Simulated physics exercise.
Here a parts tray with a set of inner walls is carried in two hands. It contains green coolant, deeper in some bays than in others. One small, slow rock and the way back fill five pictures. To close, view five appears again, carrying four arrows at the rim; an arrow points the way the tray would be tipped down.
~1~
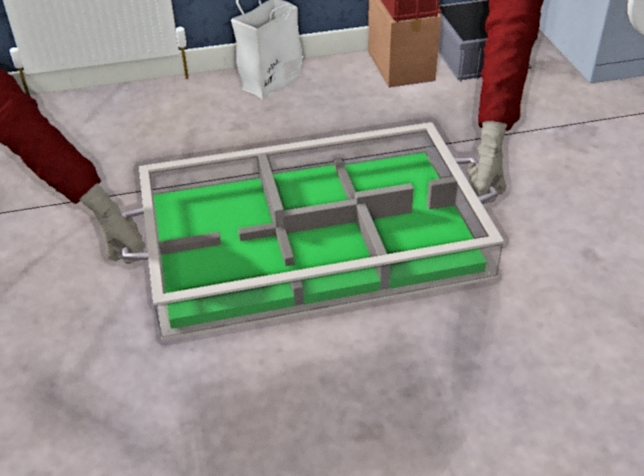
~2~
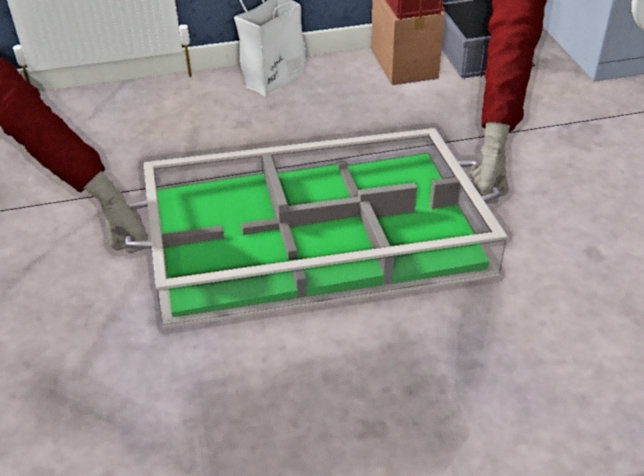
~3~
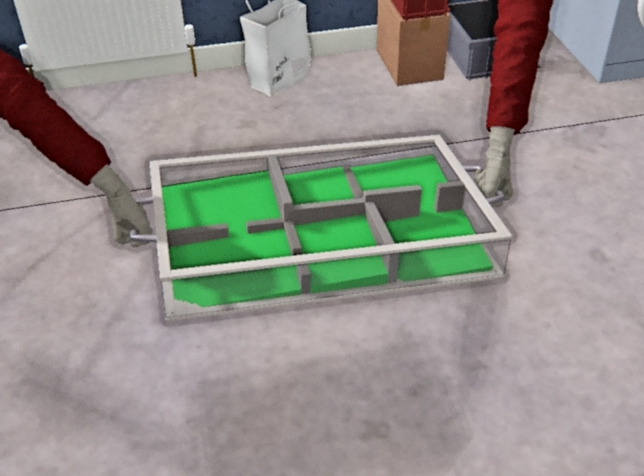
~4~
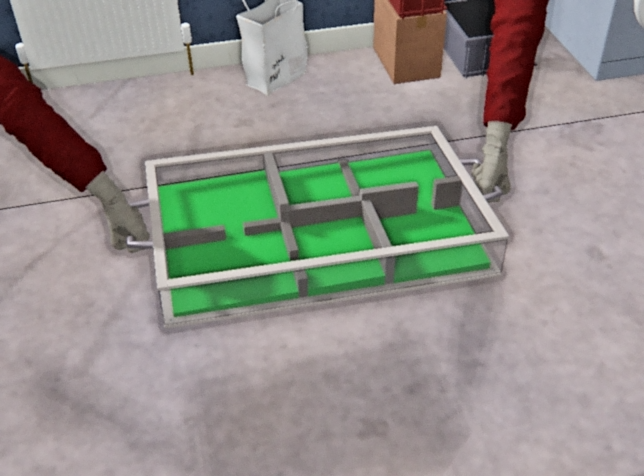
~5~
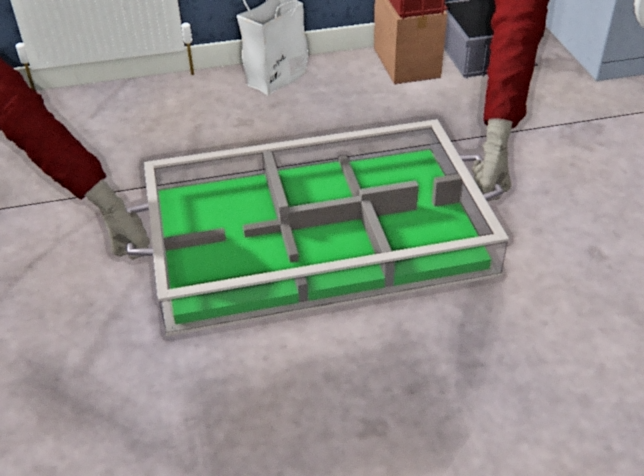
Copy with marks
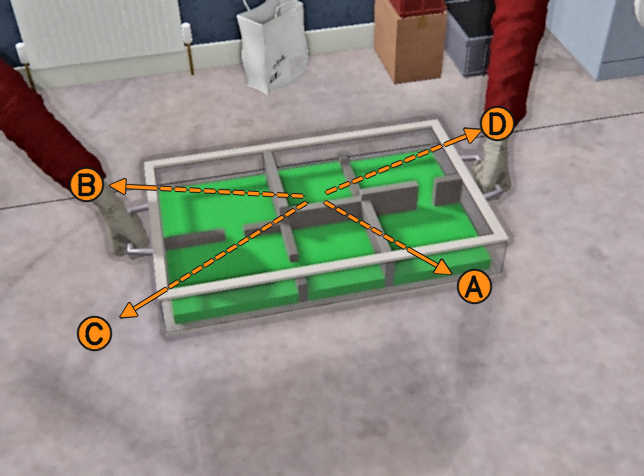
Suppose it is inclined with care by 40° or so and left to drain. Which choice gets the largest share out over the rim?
Direction A.
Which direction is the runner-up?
That would be C.
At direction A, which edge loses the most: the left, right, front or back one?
The front rim.
On the marked copy, A ends at (446, 270); B ends at (115, 185); C ends at (125, 314); D ends at (475, 132).
With A, about 16 % stays in the tray, the largest part in the front right bay.
With B, about 32 % stays in the tray, the largest part in the back left bay.
With C, about 21 % stays in the tray, the largest part in the front left bay.
With D, about 32 % stays in the tray, the largest part in the back right bay.
